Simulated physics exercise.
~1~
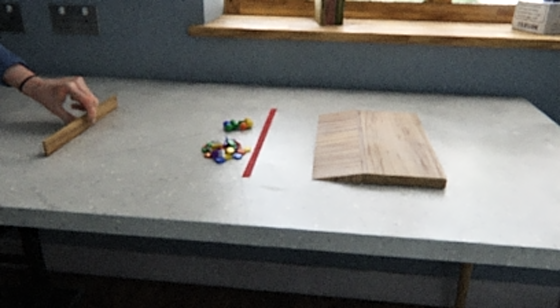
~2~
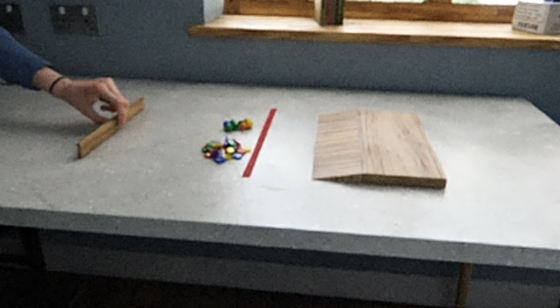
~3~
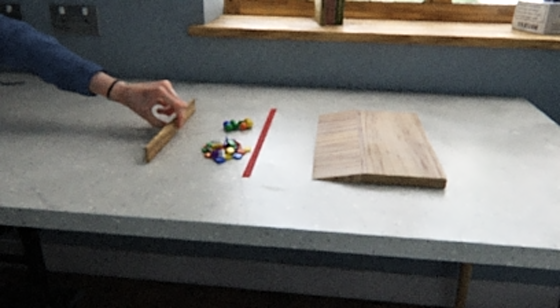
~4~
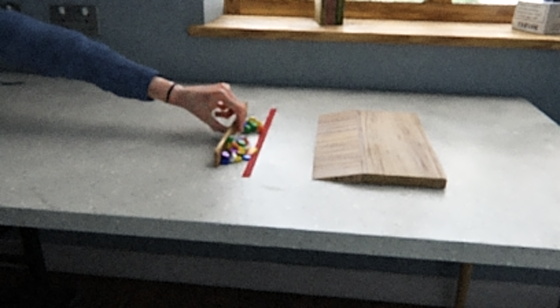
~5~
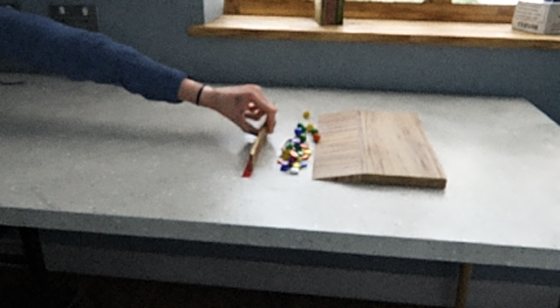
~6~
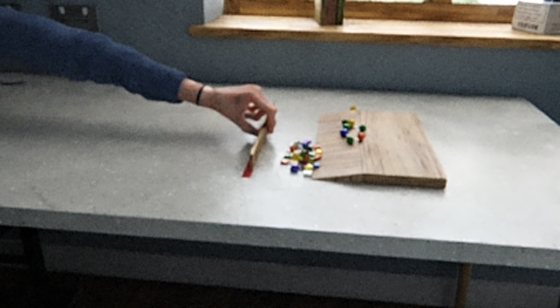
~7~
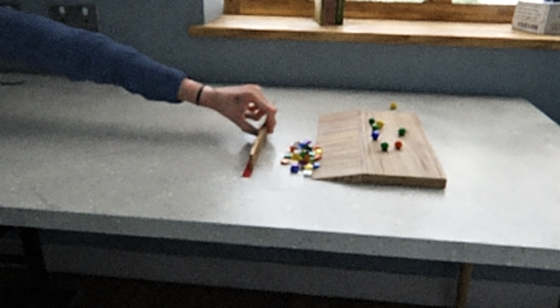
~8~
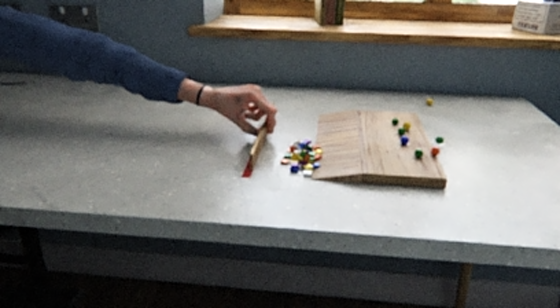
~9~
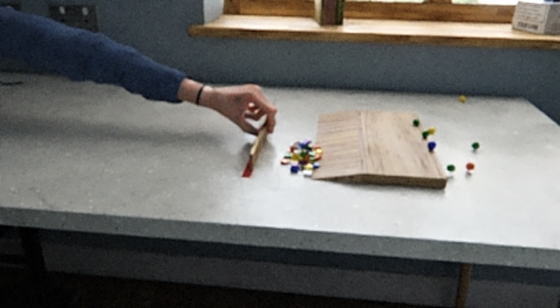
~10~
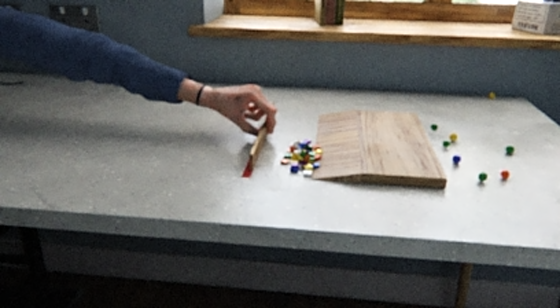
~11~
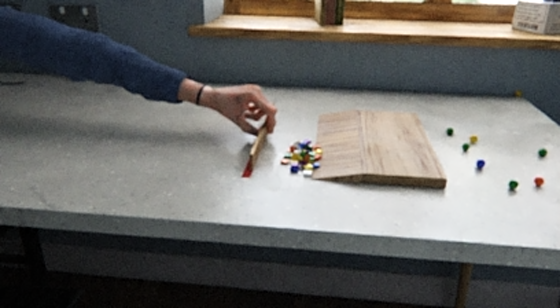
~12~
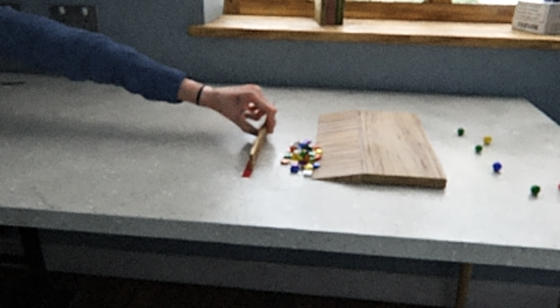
Hand sweeping colourful pieces rightward with a wooden strip, stopping at red tape; some roll over the ramp, others stay before it.
